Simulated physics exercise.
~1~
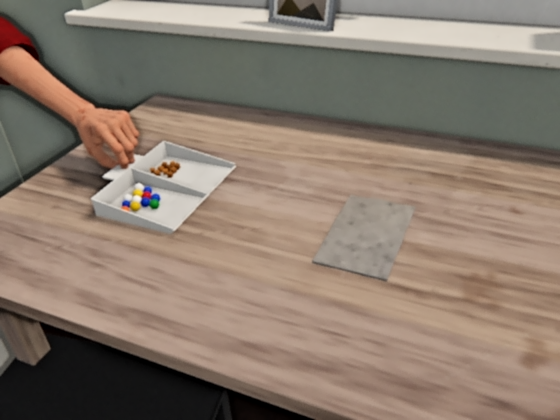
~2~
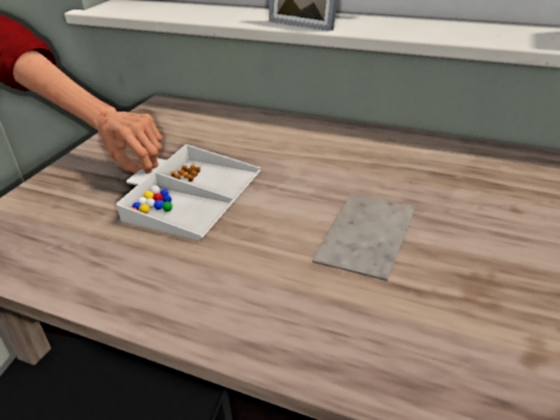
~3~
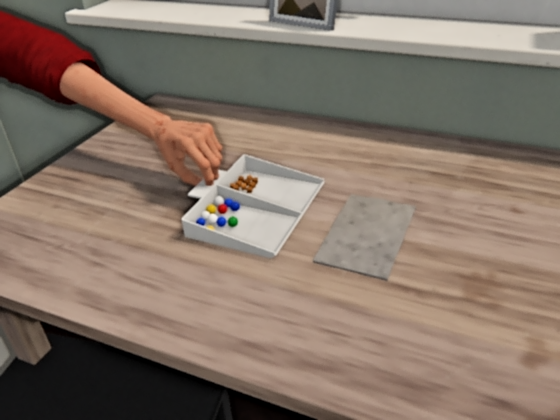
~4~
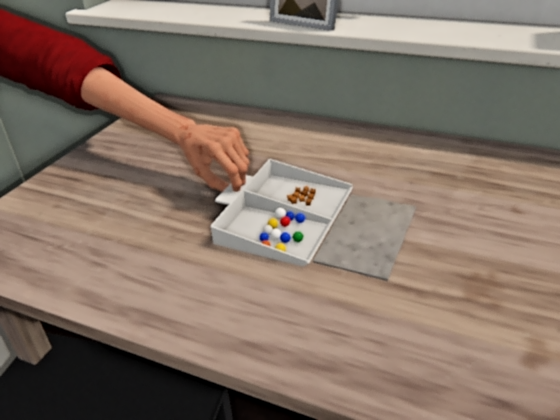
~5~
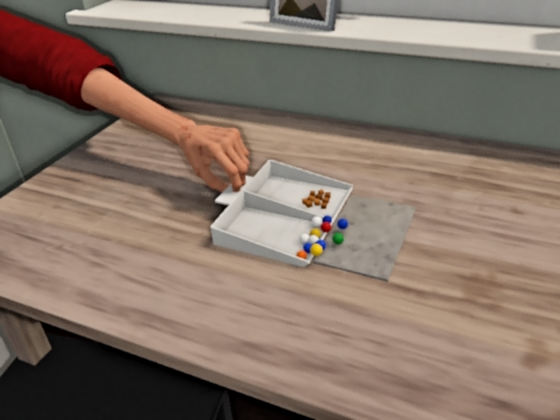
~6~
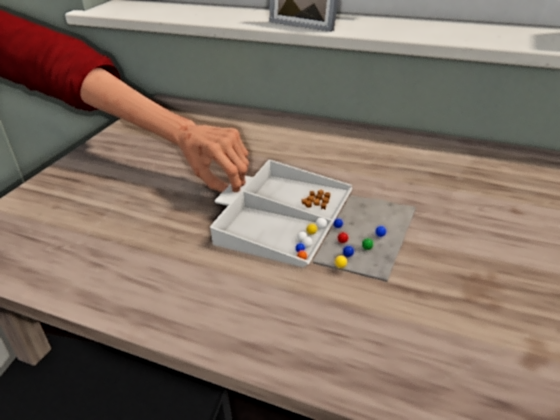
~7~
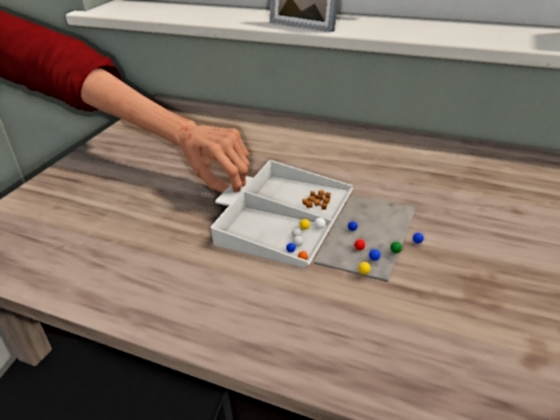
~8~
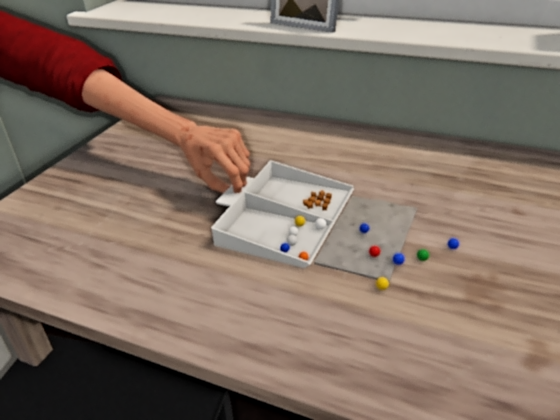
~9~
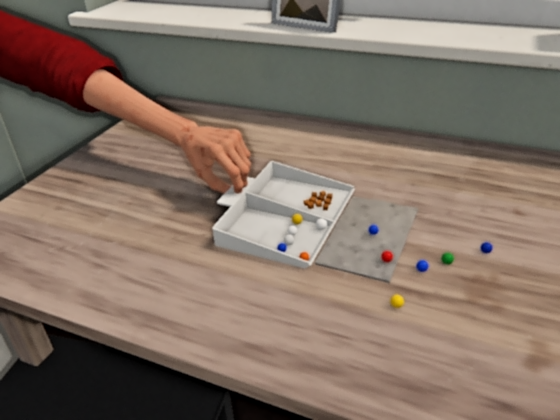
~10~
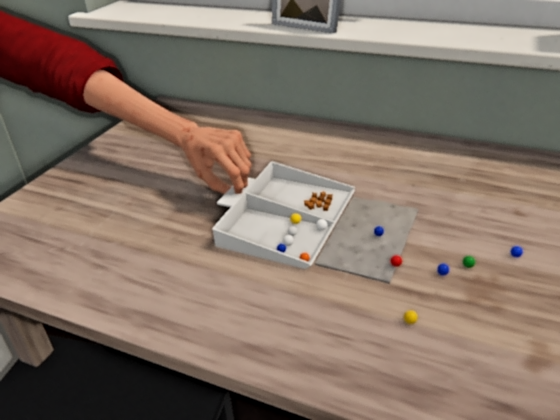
At first, a hand at the left holds a white divided tray on a wooden table, with colourful little balls in the near section and small brown pieces in the far one. The hand pushes the tray to the right towards a flat grey slab. The tray stops at the slab, and the contents of both sections slide towards the front rim. Several balls then spill over the front and roll across the slab, most continuing onto the table beyond. In the end, about half the balls are out, while the brown pieces all remain inside.
